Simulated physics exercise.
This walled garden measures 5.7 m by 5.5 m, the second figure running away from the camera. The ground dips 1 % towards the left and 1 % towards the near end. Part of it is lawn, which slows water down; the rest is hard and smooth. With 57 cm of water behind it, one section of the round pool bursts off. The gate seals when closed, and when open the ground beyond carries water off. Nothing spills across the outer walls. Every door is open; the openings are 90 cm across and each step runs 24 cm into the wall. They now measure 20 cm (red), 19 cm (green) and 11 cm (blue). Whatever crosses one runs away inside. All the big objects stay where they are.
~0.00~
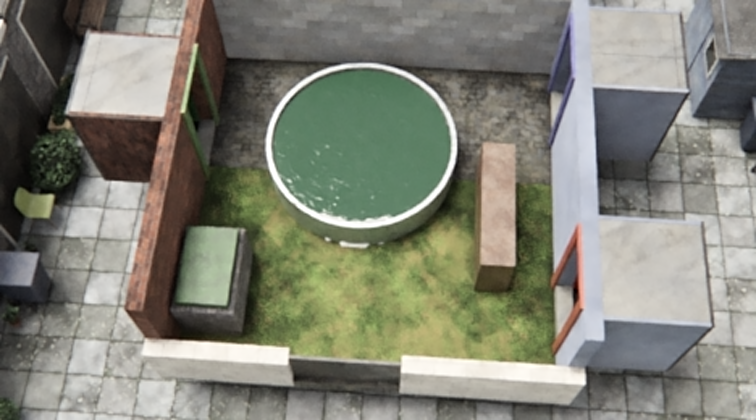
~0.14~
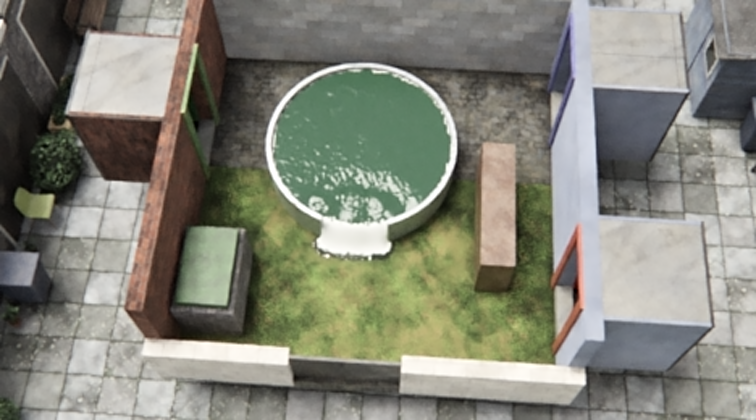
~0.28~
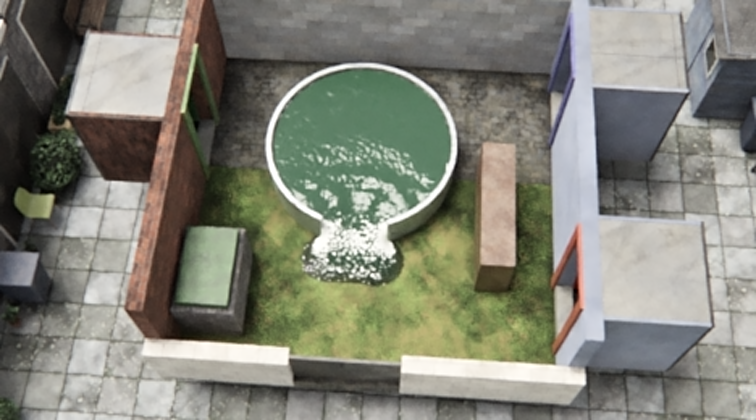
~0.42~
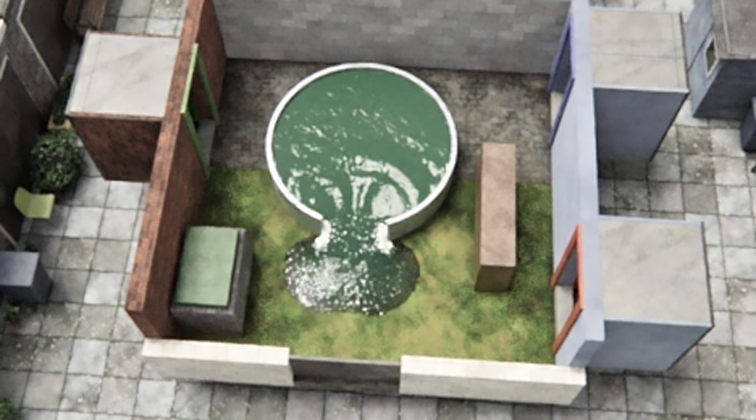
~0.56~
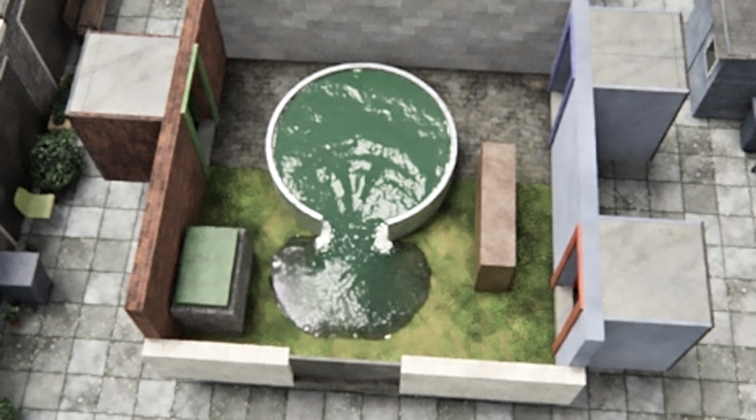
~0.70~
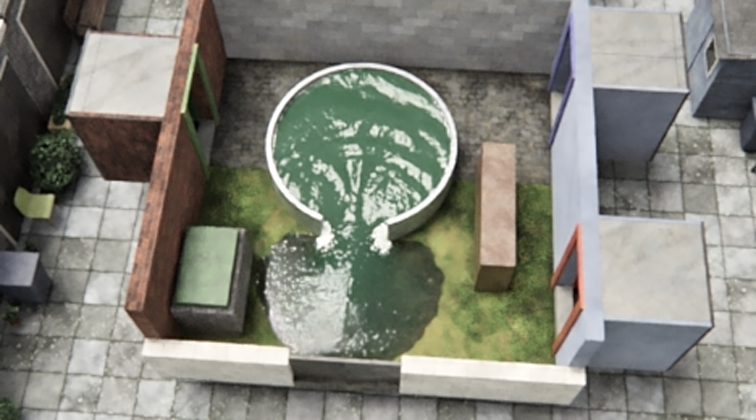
In a walled garden, a round pool bursts at the front and dark water spreads across the grass.
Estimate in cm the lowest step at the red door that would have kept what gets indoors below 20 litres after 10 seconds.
Close to 15 cm is just enough.
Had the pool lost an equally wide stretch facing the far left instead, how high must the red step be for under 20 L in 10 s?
Some 8.0 cm.
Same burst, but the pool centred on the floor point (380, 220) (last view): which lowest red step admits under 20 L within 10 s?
Some 17 cm.
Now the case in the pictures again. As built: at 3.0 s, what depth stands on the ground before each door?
In cm: Red 13, green 0, blue 0.
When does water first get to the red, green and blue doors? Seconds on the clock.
Red 2.8 s, green 4.5 s, blue 5.5 s.
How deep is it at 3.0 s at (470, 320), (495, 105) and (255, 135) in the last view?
In that order: 10, 0 and 0 cm.
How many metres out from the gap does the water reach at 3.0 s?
Roughly 3.6 m.
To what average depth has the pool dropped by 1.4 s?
Roughly 46 cm on average.
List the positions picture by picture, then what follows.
The round pool at (362, 144) is whole and still, 57 cm deep; the red door at (567, 293) is dry, in the first picture.
The front is at (384, 255), 0.3 m from the gap at (355, 234); 0.2 m2 of floor is wet, 57 cm left at the back, in the second picture.
The gap is at (355, 236), the front 0.7 m out at (325, 277); the back of the round pool holds 57 cm, in the third picture.
The front is at (318, 305), 1.2 m from the gap at (355, 236); 1.8 m2 of floor is wet, 57 cm left at the back, in the fourth picture.
The front is at (319, 332), 1.6 m from the gap at (355, 236); 2.9 m2 of floor is wet, 57 cm left at the back, in the fifth picture.
The gap is at (355, 236), the front 2.0 m out at a hidden place; the back of the round pool holds 56 cm; 1.9 m in a straight line remain to the red door at (567, 293), in the sixth picture.
After 1.4 s water covers 30 % of the floor, deepest (35 cm) near (354, 247); it has not reached the red door.
After 3.0 s water covers 45 % of the floor, deepest (44 cm) near (189, 358); 13 cm at the red door, 0 litres in over its 20 cm step.
After 10.0 s water covers 100 % of the floor, deepest (20 cm) near (177, 357); 14 cm at the red door, 0 litres in over its 20 cm step.
At the red door as built, the water arrived by 2.8 s and peaked near 20 cm at 6.6 s.
Run again over the same 10 s with other heights there, 63 litres in over 12.5 cm, 7 litres over 17 cm. The limit of 20 litres is kept from about 15 cm up.
